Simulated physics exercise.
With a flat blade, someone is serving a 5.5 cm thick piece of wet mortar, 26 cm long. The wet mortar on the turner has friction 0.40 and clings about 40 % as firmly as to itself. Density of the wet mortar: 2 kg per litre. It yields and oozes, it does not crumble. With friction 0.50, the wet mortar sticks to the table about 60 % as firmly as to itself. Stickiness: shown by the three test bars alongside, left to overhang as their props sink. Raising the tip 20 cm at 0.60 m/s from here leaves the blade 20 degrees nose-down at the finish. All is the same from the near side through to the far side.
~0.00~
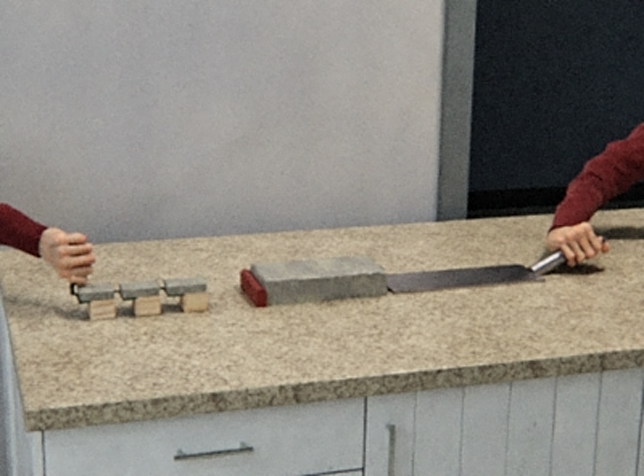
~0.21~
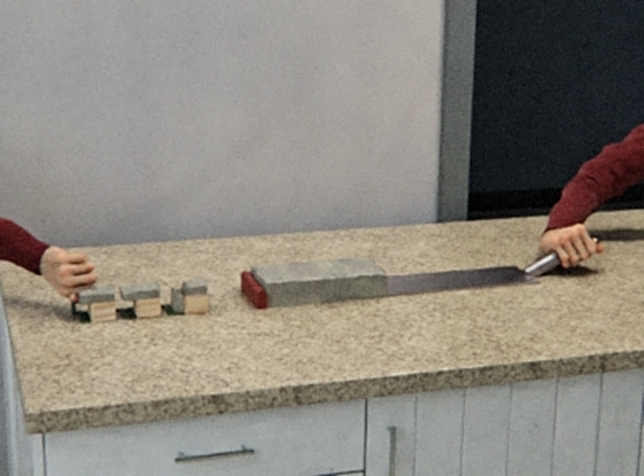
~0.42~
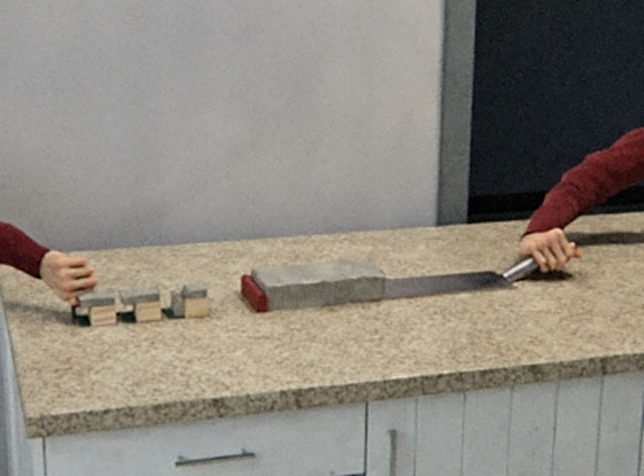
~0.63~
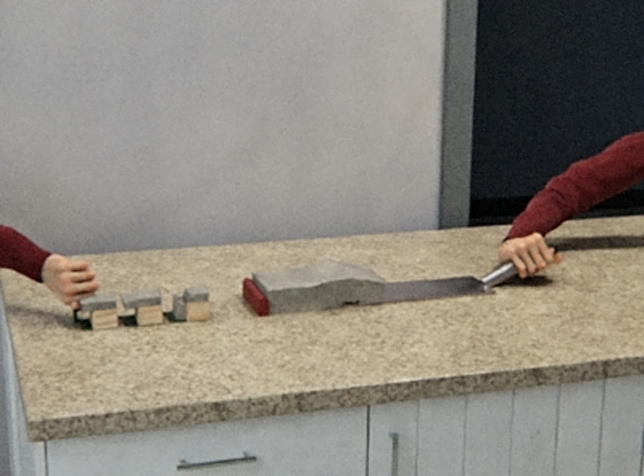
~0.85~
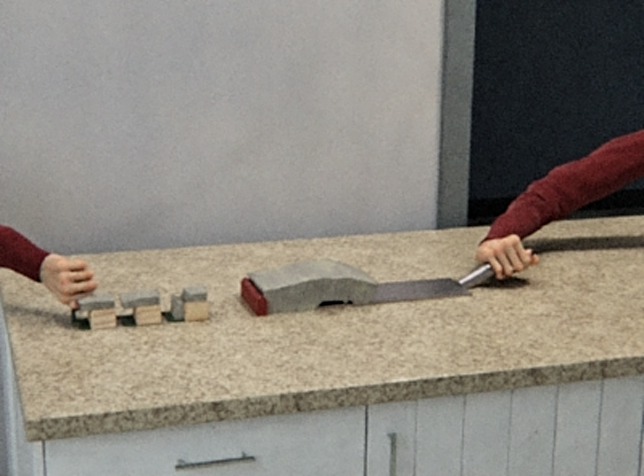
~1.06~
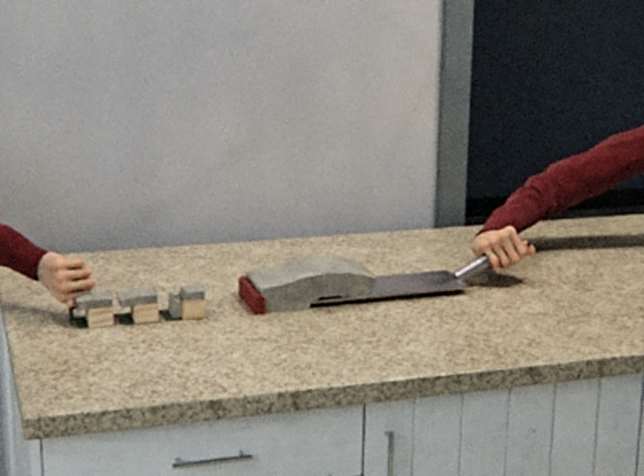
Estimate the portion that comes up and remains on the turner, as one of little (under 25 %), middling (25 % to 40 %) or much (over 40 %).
Predicted: Upper range, over 40 percent.
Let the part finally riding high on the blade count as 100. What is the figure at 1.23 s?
Roughly 80 percent.
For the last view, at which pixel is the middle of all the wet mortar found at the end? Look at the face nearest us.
Pretty much at (316, 243), I'd say.
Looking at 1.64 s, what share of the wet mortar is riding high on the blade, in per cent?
Close to 50 percent.
After 1.23 s, the tip is 11 cm up.
After 1.44 s, the tip is 20 cm up and 50 % is riding high on the blade.
After 1.64 s, the tip is 20 cm up and 50 % is riding high on the blade.
After 1.85 s, the tip is 20 cm up and 50 % is riding high on the blade.
After 1.95 s, at the end, the tip is 20 cm up and 50 % is riding high on the blade.
